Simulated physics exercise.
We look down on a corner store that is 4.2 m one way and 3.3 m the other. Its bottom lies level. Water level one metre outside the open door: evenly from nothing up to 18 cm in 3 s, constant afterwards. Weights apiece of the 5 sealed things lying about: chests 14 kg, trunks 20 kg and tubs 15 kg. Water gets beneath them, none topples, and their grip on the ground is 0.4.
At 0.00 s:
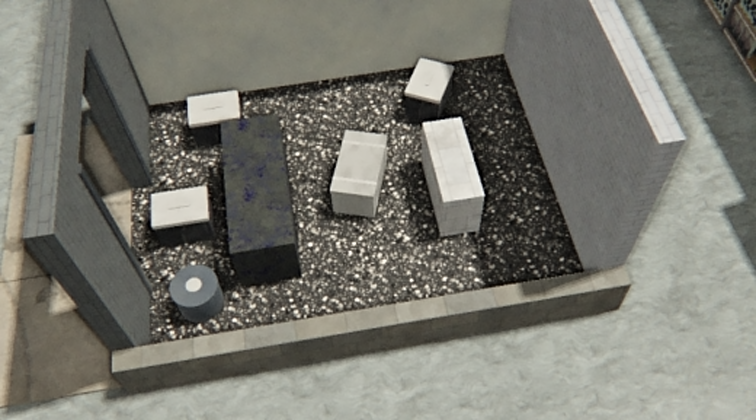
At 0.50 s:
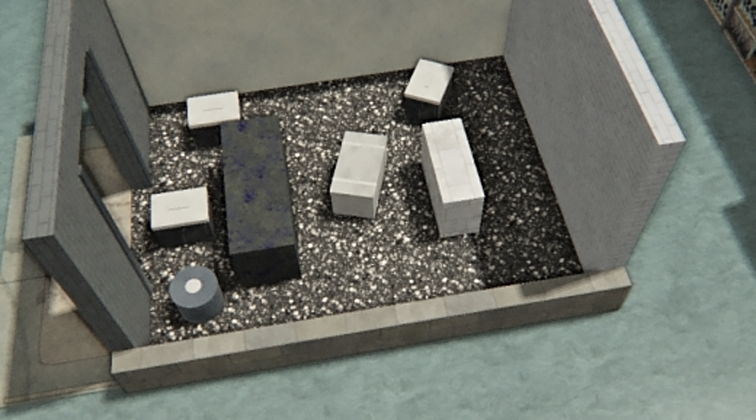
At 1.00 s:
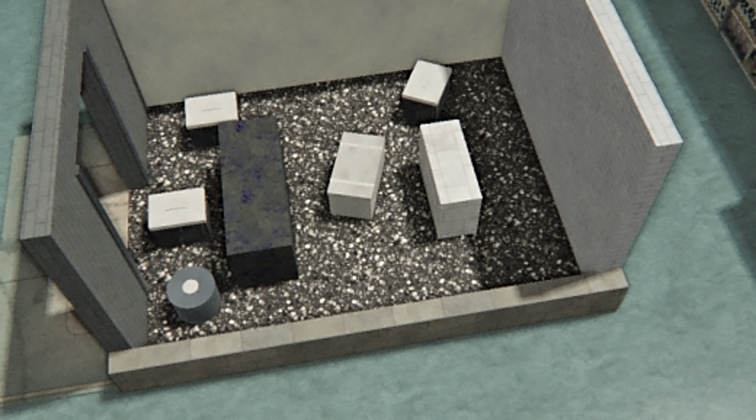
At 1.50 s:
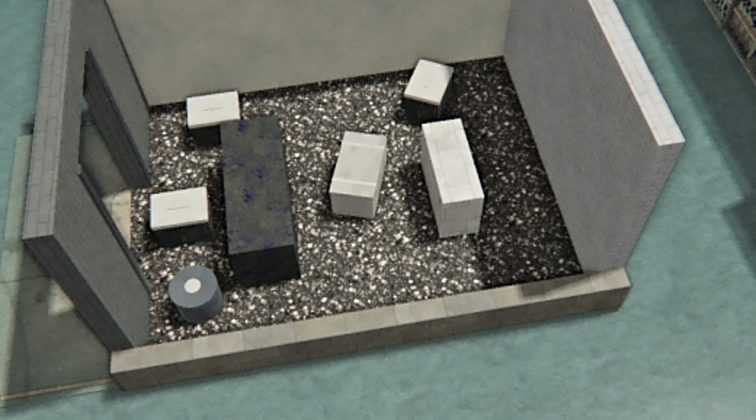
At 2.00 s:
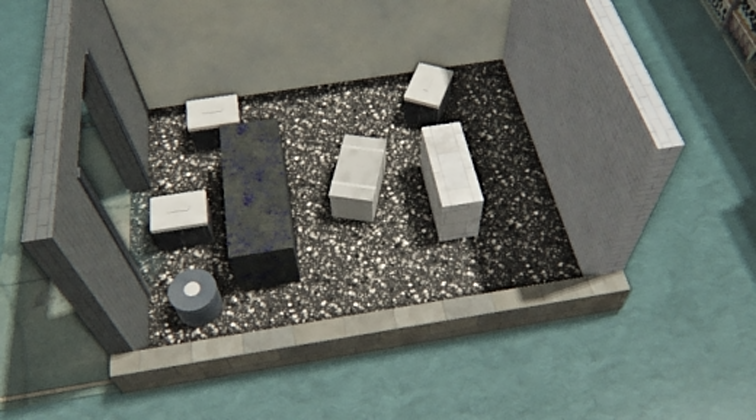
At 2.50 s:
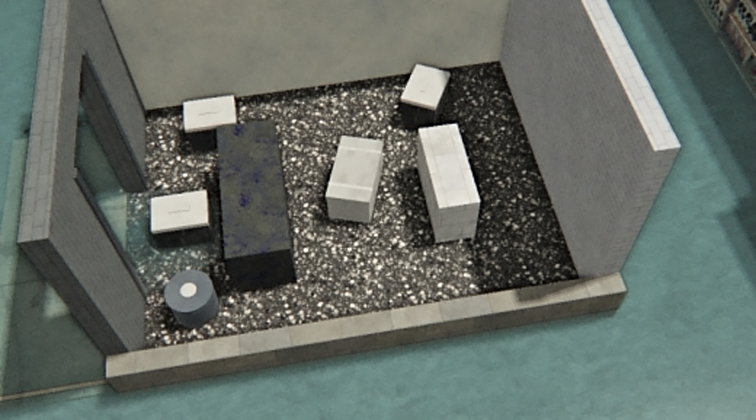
Blue-green water spreads over the pale ground around a roofless, grey-walled room with a dark speckled floor, seen from high above in a nearly steady view with slight jitters. Inside are a long black block at left, two pale blocks near the middle, smaller white-topped boxes, and a blue-grey cylinder at lower left. The water darkens the paving outside the left opening, then seeps thinly inside by the left wall, while the objects show hardly any movement.
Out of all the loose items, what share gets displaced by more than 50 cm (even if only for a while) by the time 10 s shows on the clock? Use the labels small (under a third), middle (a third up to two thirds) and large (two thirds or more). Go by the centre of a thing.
Middle.
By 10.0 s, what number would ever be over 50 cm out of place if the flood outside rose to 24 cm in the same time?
The answer would then be 4.
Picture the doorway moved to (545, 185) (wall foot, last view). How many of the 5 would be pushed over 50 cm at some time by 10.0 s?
1.
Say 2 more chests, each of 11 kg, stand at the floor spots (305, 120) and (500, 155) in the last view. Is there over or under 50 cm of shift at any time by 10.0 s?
Note: Item 1 above threshold; item 2 below threshold.
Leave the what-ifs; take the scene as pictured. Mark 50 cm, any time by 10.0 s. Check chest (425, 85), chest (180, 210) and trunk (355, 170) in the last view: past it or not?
Order as asked - a smaller shift, a bigger shift, a smaller shift.
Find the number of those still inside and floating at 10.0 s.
At that moment it comes to 3.
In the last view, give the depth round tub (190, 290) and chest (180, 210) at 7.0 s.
Around 11 cm and 17 cm.
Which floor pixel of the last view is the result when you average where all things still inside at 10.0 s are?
They average out to somewhere around (347, 165).
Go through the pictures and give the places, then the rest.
The first frame shows a chest at (179, 206), on the bottom; a chest at (213, 107), on the bottom; 0.0 m2 under water; 0 of 5 have shifted.
The second frame shows a chest at (179, 207), on the bottom; a chest at (213, 108), on the bottom; 0.0 m2 under water; 0 of 5 have shifted.
The third frame shows a chest at (177, 207), on the bottom; a chest at (211, 109), on the bottom; 0.0 m2 under water; 0 of 5 have shifted.
The fourth frame shows a chest at (179, 207) rests on the ground; a chest at (213, 108) rests on the ground; 0.0 m2 under water; 0 of 5 have shifted.
The fifth frame shows a chest at (178, 210) rests on the ground; a chest at (212, 111), on the bottom; 0.1 m2 under water; 0 of 5 have shifted.
The sixth frame shows a chest at (179, 210) rests on the ground, 4 cm from its start; a chest at (209, 112), on the bottom; water covers 0.5 m2; 0 of 5 have shifted.
After 3.5 s 0 of 5 are over 50 cm from their spots; 0 afloat.
After 4.5 s 0 of 5 are over 50 cm from their spots; 1 afloat.
After 7.0 s 1 of 5 are over 50 cm from their spots; 2 afloat.
After 10.0 s 3 of 5 are over 50 cm from their spots, and 3 have been at some point; 3 afloat.
